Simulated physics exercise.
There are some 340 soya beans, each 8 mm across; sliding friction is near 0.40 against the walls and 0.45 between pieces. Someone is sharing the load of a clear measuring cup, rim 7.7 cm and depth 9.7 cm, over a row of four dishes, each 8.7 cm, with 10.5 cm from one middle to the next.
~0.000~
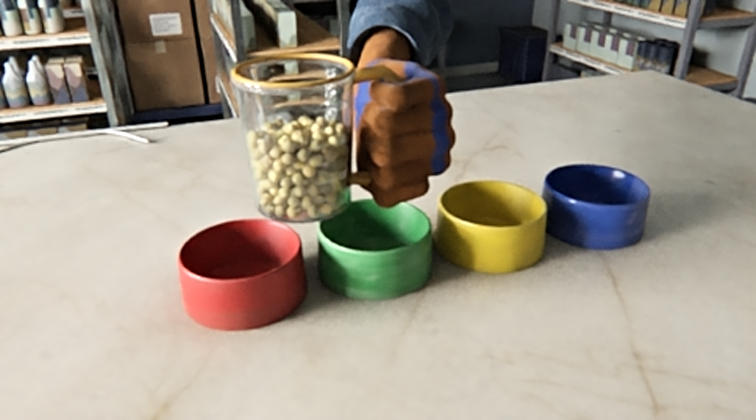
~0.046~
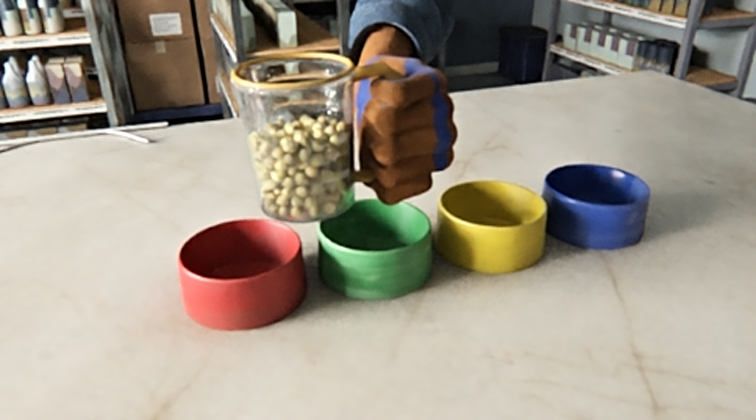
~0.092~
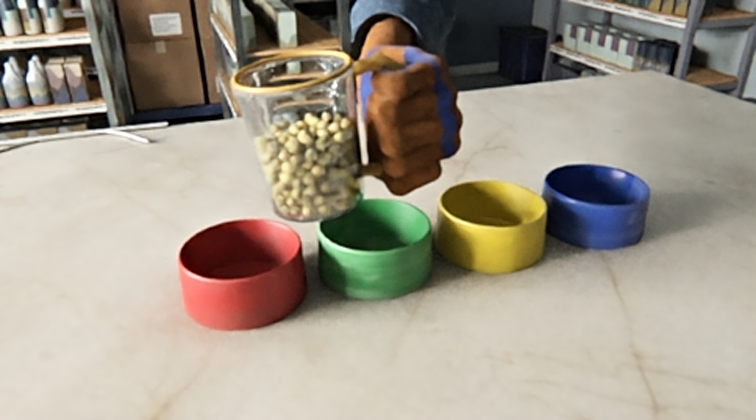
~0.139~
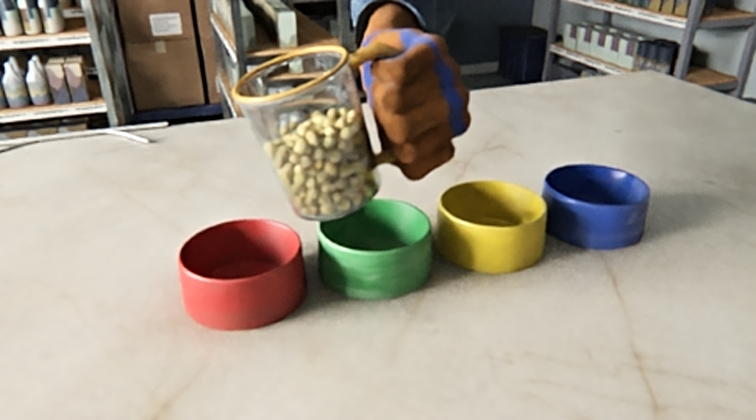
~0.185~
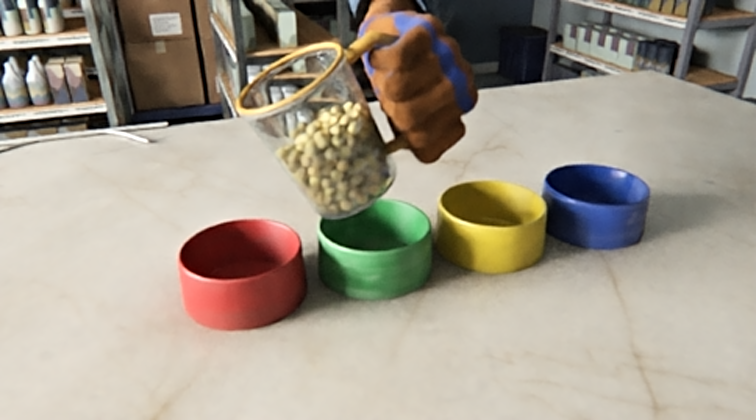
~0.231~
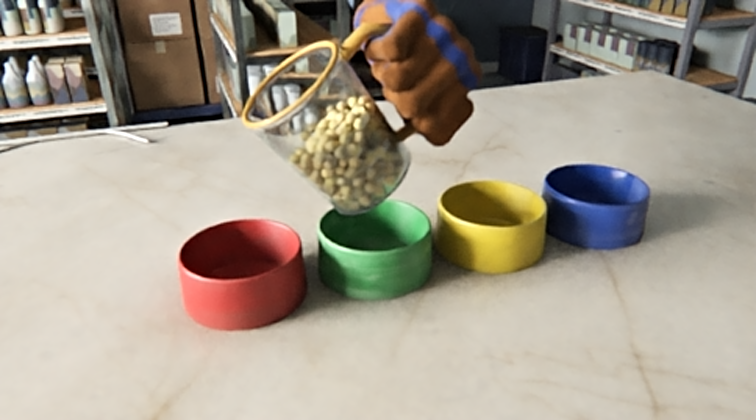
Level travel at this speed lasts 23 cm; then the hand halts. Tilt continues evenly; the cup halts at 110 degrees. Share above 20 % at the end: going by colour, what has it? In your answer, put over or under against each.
Red - under; blue - under; green - over; yellow - under; counter - under.
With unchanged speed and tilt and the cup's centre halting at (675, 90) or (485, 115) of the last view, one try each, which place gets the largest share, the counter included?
Most lands at green on the first run and at green on the second.
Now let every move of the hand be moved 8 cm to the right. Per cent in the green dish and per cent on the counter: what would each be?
The green one would get 10 and the counter 30.
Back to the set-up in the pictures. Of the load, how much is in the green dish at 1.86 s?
Some 80 in a hundred by then.
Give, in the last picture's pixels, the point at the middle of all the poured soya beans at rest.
After settling, the middle sits near (383, 242).
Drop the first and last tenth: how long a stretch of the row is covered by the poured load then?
Roughly 8 centimetres.
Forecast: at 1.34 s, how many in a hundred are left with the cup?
Somewhere close to 0 percent.
Then, at 0.90 s, tilt 110 degrees; cup holds 35 %, green 65 %.
After 1.34 s, tilt 110 degrees; cup holds 0 %, green 80 %, yellow 5 %.
After 1.86 s, tilt 110 degrees; cup holds 0 %, green 80 %, yellow 5 %.
By 2.2 s all is still; red 0 %, blue 0 %, green 80 %, yellow 5 %, counter 15 %.
